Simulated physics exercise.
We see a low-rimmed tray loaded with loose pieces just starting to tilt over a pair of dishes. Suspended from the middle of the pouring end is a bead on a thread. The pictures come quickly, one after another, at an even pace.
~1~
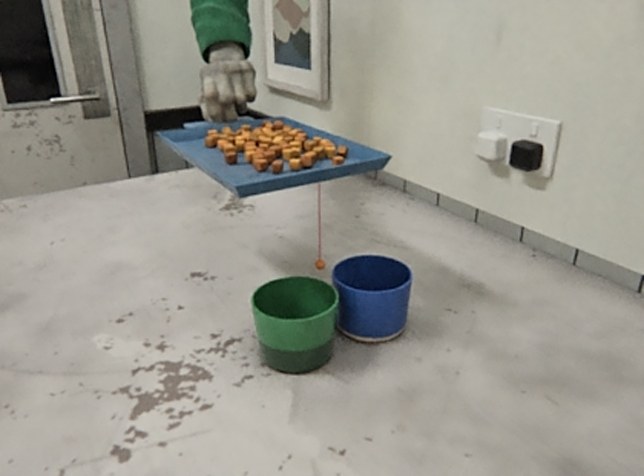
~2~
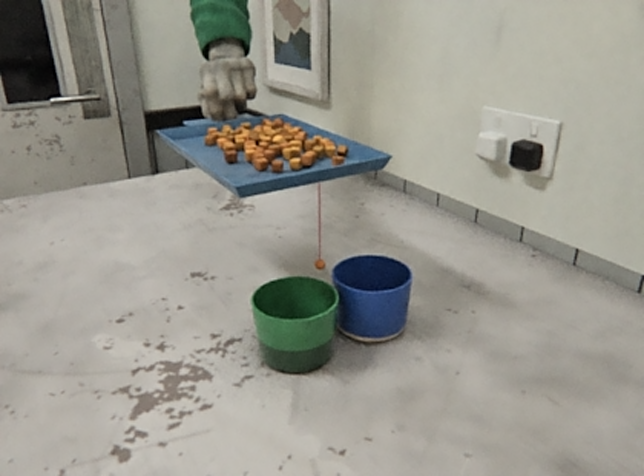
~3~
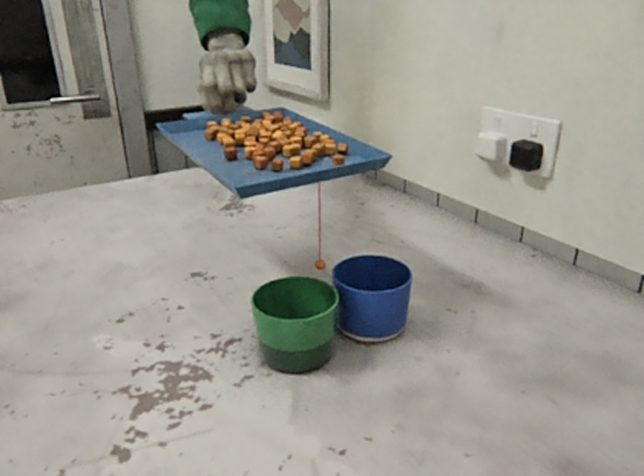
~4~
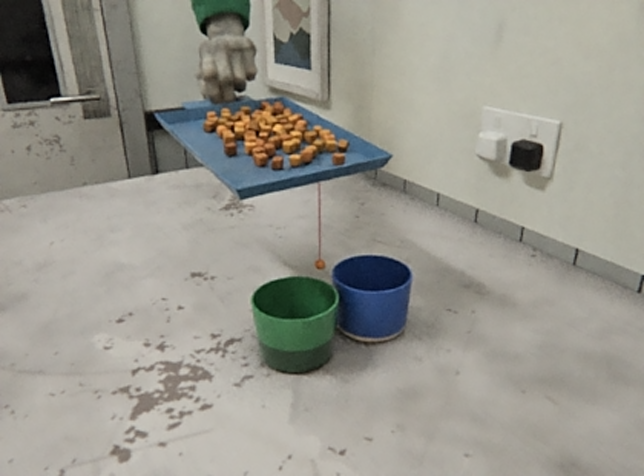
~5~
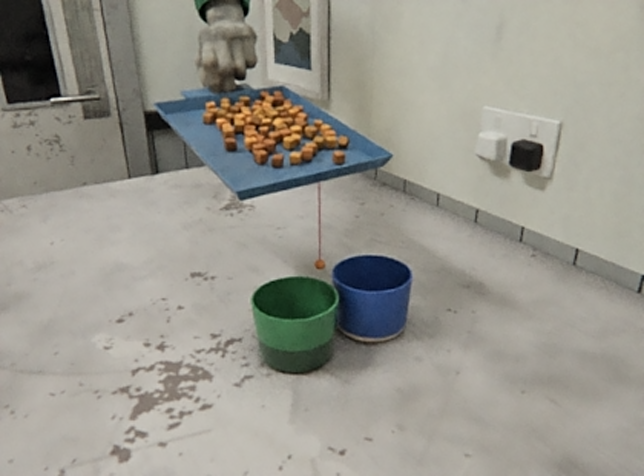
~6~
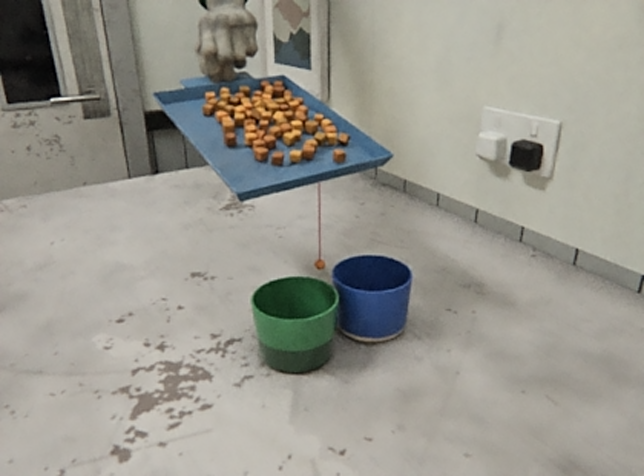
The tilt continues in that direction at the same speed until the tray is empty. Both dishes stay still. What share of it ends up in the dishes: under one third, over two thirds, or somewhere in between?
Somewhere in between.
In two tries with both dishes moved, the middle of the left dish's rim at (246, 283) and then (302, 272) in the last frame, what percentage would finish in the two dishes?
0 % and 0 %.
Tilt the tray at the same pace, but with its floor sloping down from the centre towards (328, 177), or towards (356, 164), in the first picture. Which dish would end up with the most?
Order of results: The right-placed dish, followed by the right-placed dish.
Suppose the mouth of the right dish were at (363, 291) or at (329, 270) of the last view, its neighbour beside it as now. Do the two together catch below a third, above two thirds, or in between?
Try one: Over two thirds; try two: Under a third.
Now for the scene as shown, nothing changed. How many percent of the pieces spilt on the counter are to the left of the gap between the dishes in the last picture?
Roughly 70 percent.
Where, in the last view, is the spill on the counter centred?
Roughly at (270, 426).
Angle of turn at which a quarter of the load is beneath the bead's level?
Around 70°, give or take.
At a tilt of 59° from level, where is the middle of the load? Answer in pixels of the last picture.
Look around (296, 167) in the last picture.
Soon, tray tipped steeply; most on the tray; a stray few in the left dish; a stray few outside both; a small part in the air.
A while on, tray tipped right over; a small part on the tray; about a quarter in the left dish; a stray few in the right dish; about a third outside both; about a quarter in the air.
Towards the end, tray tipped past a quarter turn; about a third in the left dish; a small part in the right dish; about half outside both.
Finally, tray tipped past a quarter turn; about a third in the left dish; a small part in the right dish; about half outside both.
